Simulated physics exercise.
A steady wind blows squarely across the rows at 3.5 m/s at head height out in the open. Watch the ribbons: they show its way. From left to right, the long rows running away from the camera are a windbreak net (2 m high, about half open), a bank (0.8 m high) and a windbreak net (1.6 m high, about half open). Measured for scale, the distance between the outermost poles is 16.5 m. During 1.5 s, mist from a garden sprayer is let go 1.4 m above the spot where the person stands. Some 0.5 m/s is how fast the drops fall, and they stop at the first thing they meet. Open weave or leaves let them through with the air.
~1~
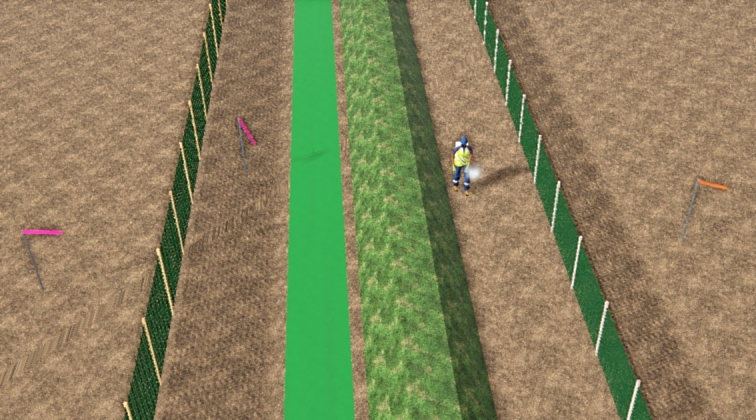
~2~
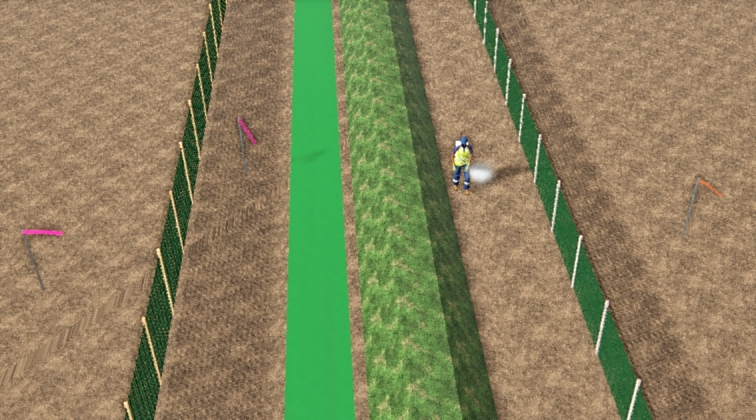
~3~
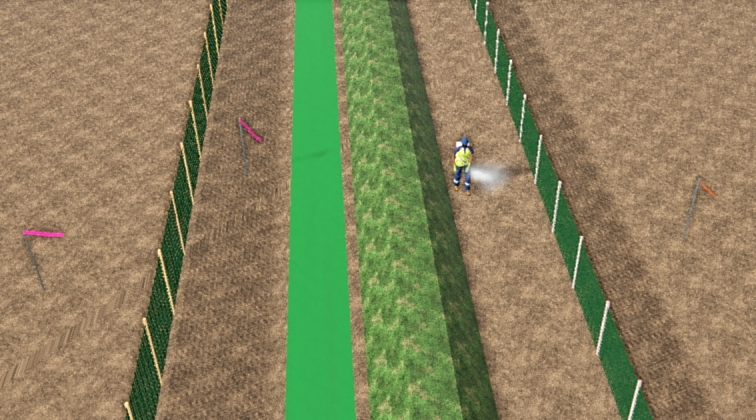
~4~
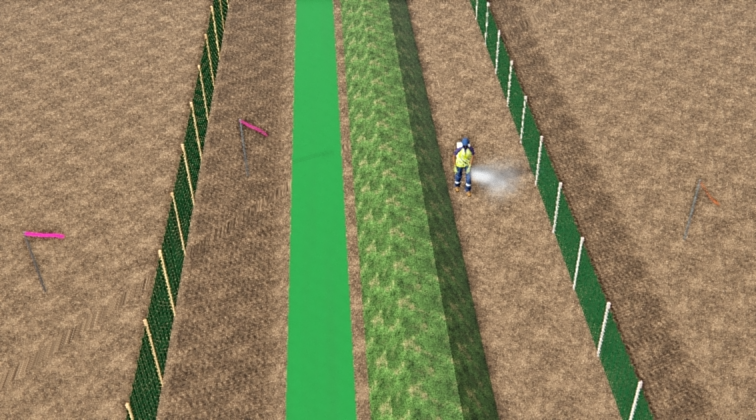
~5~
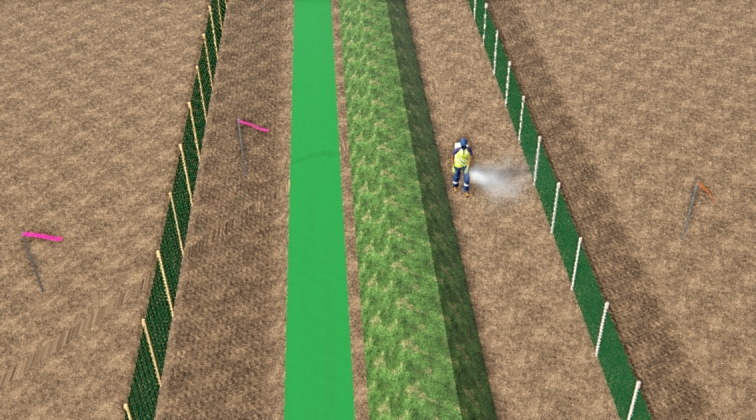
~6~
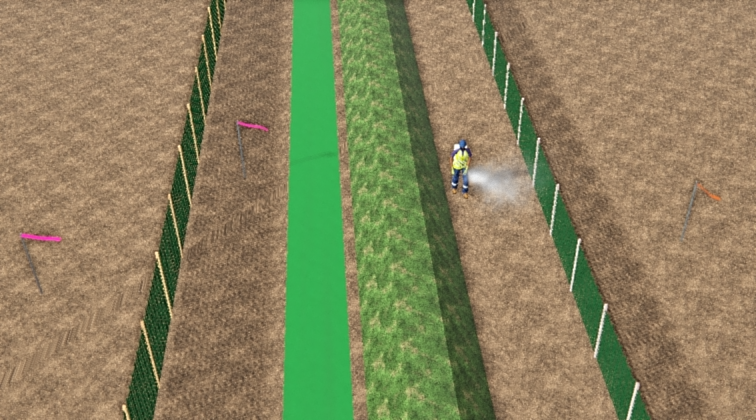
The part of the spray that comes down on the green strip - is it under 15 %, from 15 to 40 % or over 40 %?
It is under 15 %.
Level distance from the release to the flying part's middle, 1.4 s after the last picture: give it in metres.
Around 2.0 metres.
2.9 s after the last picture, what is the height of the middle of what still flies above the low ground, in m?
I'd put it close to 0.8 metres up.
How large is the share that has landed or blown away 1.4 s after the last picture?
Share: Near 25 percent.
Then, 1.4 s after the last picture, 74 % is in the air or yet to come; 0 % lies on the green strip; the middle of what still flies is 0.6 m above the low ground, near (537, 194).
Then, 2.9 s after the last picture, 33 % is in the air or yet to come; 0 % lies on the green strip; the middle of what still flies is 0.7 m above the low ground, near (595, 189).
Then, 6.9 s after the last picture, 8 % is in the air or yet to come; 0 % lies on the green strip.
Then, 18.9 s after the last picture, 0 % is in the air or yet to come; 0 % lies on the green strip.
Then, 43.9 s after the last picture, 0 % is in the air or yet to come; 0 % lies on the green strip.
